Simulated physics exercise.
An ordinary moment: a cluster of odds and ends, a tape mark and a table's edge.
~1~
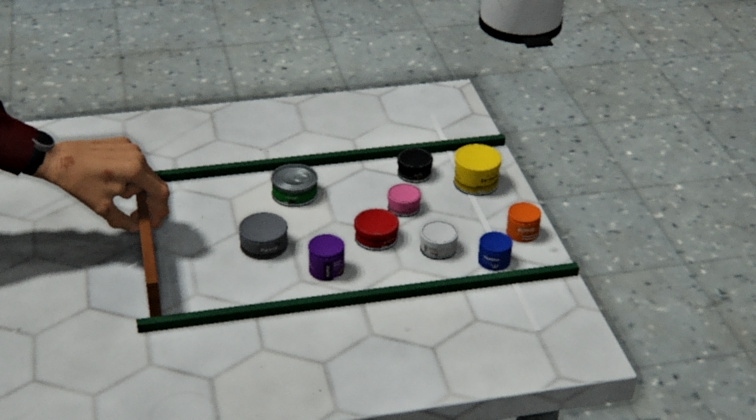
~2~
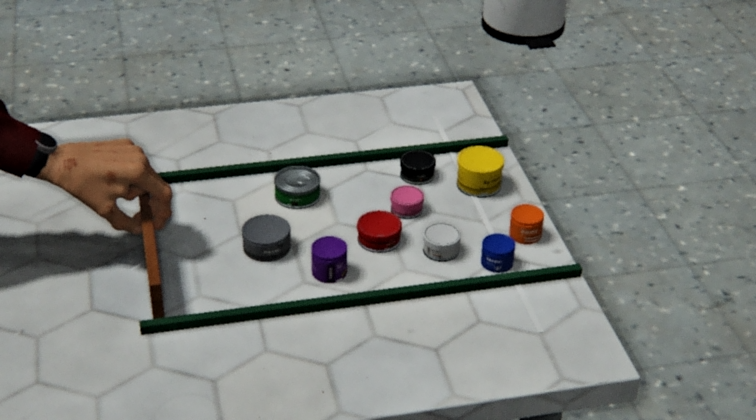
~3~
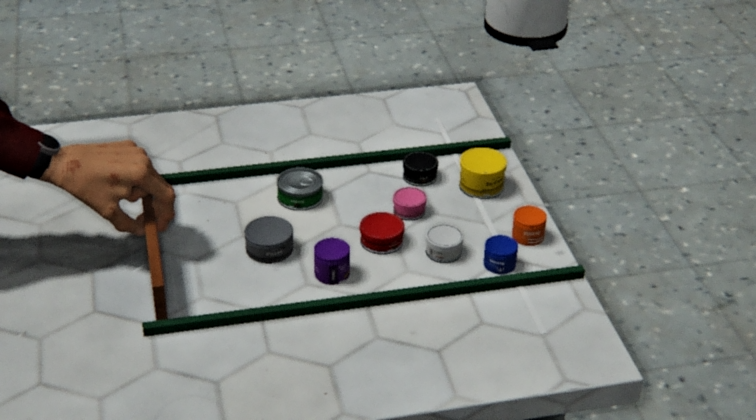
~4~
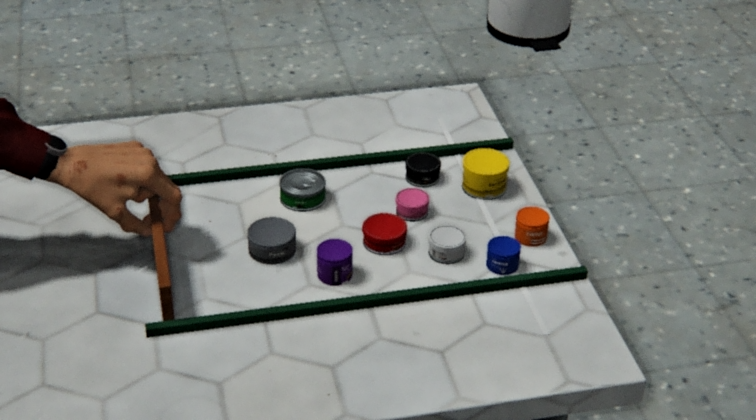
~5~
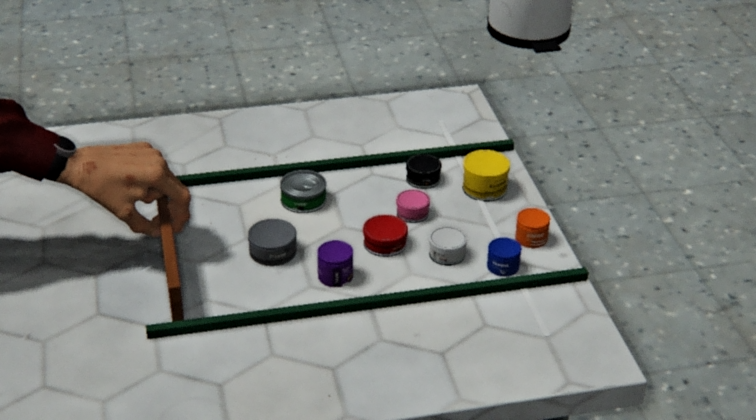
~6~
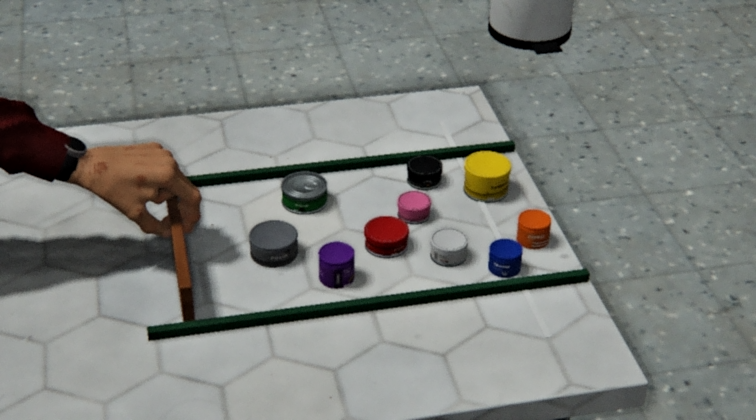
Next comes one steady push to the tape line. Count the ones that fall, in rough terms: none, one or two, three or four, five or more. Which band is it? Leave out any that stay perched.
Mind you, the pieces that take the plunge come to one or two.
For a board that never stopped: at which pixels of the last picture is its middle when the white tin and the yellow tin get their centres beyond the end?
White tin over the end: About (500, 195). Yellow tin over the end: About (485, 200).
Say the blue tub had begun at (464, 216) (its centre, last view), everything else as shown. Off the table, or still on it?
From that start, the object then does not stay.
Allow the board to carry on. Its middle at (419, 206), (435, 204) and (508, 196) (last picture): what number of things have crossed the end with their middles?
Middles past end - pos 1: 0, pos 2: 0, pos 3: 5.
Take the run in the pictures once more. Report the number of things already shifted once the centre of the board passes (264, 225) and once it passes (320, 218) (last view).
1 by the first point, 4 by the second.
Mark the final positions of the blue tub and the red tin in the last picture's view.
The blue tub at (545, 261), the red tin at (559, 215).
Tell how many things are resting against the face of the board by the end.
That makes 3.
Soon after, none off yet; orange tub at rest near (534, 229); yellow tin at rest near (487, 177); blue tub at rest near (505, 259).
By the end, the number that fall off is one or two; fallen, orange tub.
